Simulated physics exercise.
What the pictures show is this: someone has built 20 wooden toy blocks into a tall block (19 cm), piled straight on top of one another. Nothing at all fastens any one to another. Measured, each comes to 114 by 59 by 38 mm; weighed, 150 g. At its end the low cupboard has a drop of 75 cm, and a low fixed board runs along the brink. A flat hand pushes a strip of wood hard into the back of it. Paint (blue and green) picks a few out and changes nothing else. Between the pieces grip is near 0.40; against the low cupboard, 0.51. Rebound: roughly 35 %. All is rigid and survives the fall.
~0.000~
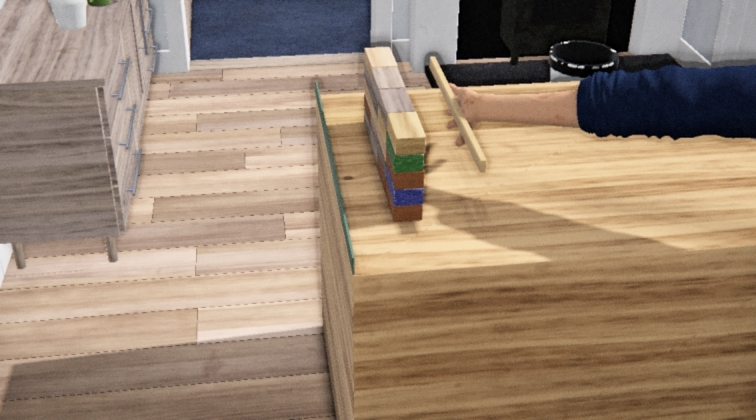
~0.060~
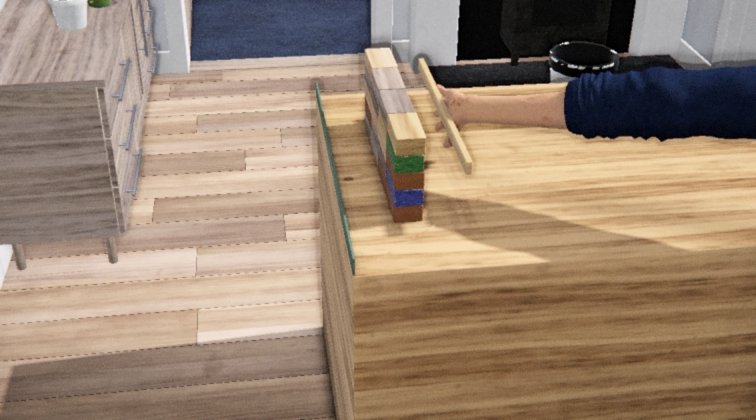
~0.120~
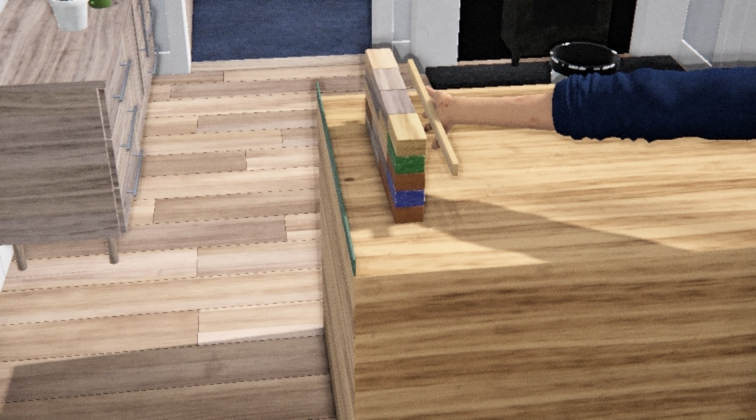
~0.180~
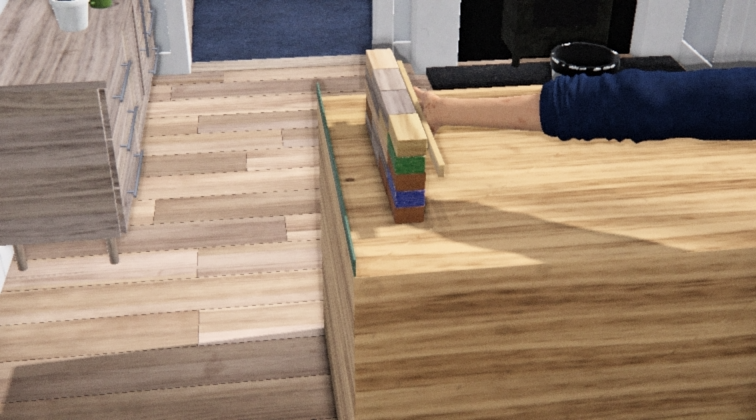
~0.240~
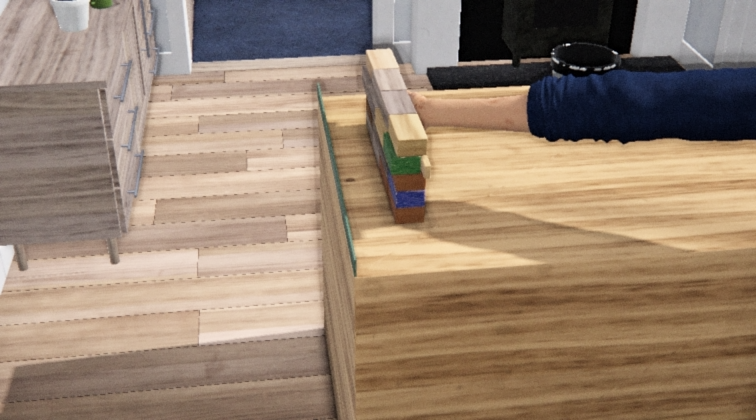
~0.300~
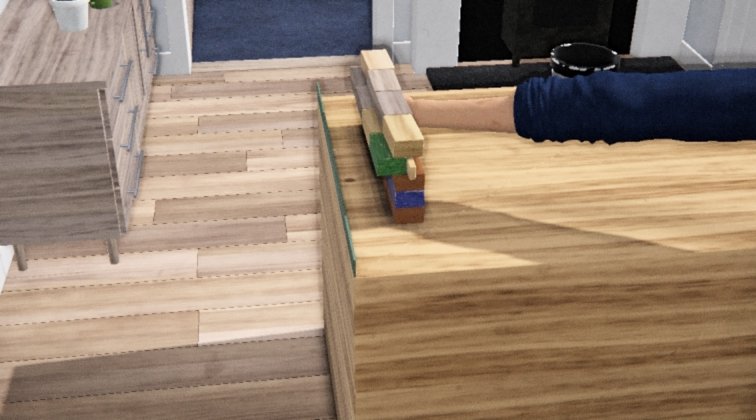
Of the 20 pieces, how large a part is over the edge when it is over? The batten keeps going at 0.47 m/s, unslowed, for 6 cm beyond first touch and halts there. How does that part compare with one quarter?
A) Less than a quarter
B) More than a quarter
(A) Less than a quarter.
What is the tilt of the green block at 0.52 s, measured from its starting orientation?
About 110 degrees.
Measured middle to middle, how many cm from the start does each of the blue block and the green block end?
Moved: Blue 2, green 14.
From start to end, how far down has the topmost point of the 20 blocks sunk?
The top ends up some 8 cm lower.
Around 0.40 s, none of the 20 blocks over the edge, 9 disturbed; green block tipped 31°, 20 mm lower.
Around 0.52 s, none of the 20 blocks over the edge, 9 disturbed; green block on its side.
Around 1.16 s, 1 of the 20 blocks over the edge; green block on its side; blue block displaced 9 mm.
Finally (1.5 s), 1 of the 20 blocks over the edge; green block on its side; blue block displaced 10 mm. That is 5 per cent. Seen by the last camera, middles, green block near (366, 204), blue block near (411, 185).
